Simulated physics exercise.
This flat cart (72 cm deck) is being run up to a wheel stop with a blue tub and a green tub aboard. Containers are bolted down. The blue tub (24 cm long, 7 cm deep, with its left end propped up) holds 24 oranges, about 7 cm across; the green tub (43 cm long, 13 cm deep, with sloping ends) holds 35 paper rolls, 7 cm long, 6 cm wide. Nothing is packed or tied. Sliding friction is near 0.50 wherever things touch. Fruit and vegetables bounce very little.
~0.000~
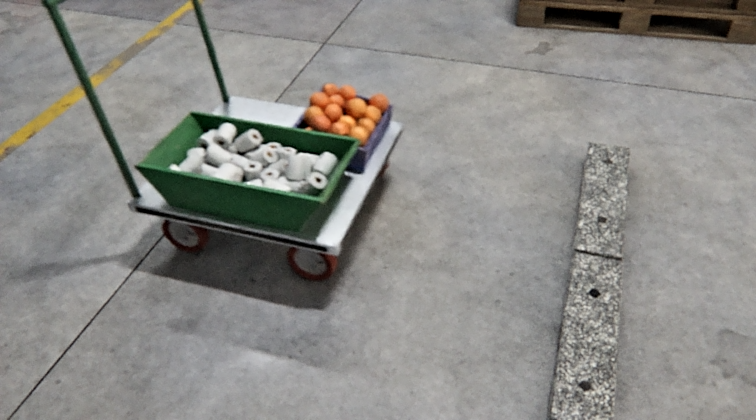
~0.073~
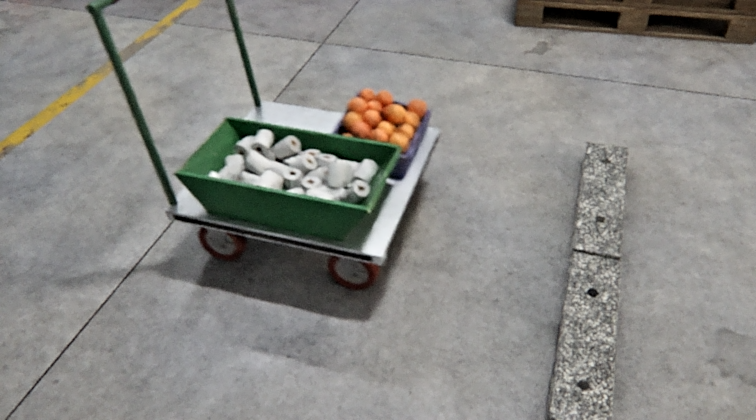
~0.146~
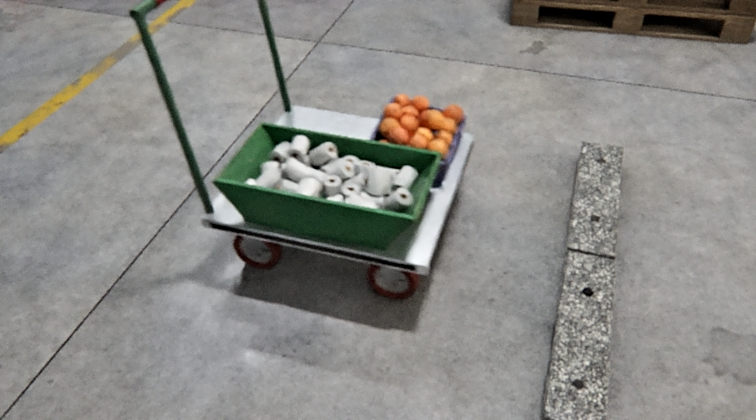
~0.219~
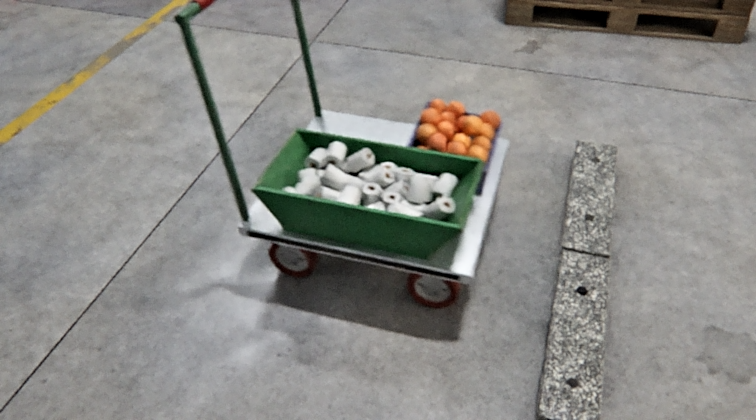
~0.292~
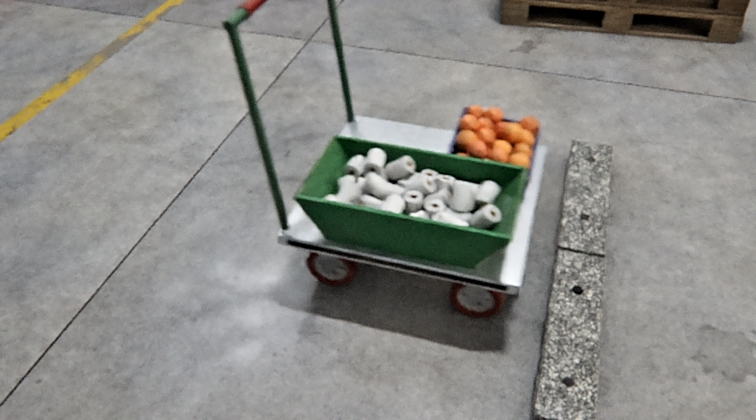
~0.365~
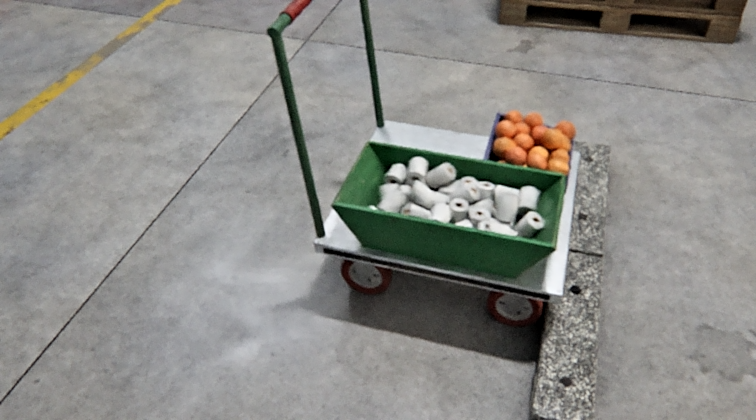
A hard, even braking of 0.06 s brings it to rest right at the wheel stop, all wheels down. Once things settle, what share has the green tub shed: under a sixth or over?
Less than a sixth of the paper rolls leave the green tub.
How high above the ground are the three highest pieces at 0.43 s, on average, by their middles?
Some 40 cm up.
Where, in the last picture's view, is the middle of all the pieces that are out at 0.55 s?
Around (592, 159).
After 0.43 s, 0 of 24 out of the blue tub and 0 of 35 out of the green tub.
After 0.55 s, 6 of 24 out of the blue tub and 0 of 35 out of the green tub.
After 0.78 s, 7 of 24 out of the blue tub and 1 of 35 out of the green tub.
When it is over (at 1.28 s), 7 of 24 out of the blue tub and 1 of 35 out of the green tub. Asked share, 1 of 35, 3 per cent.
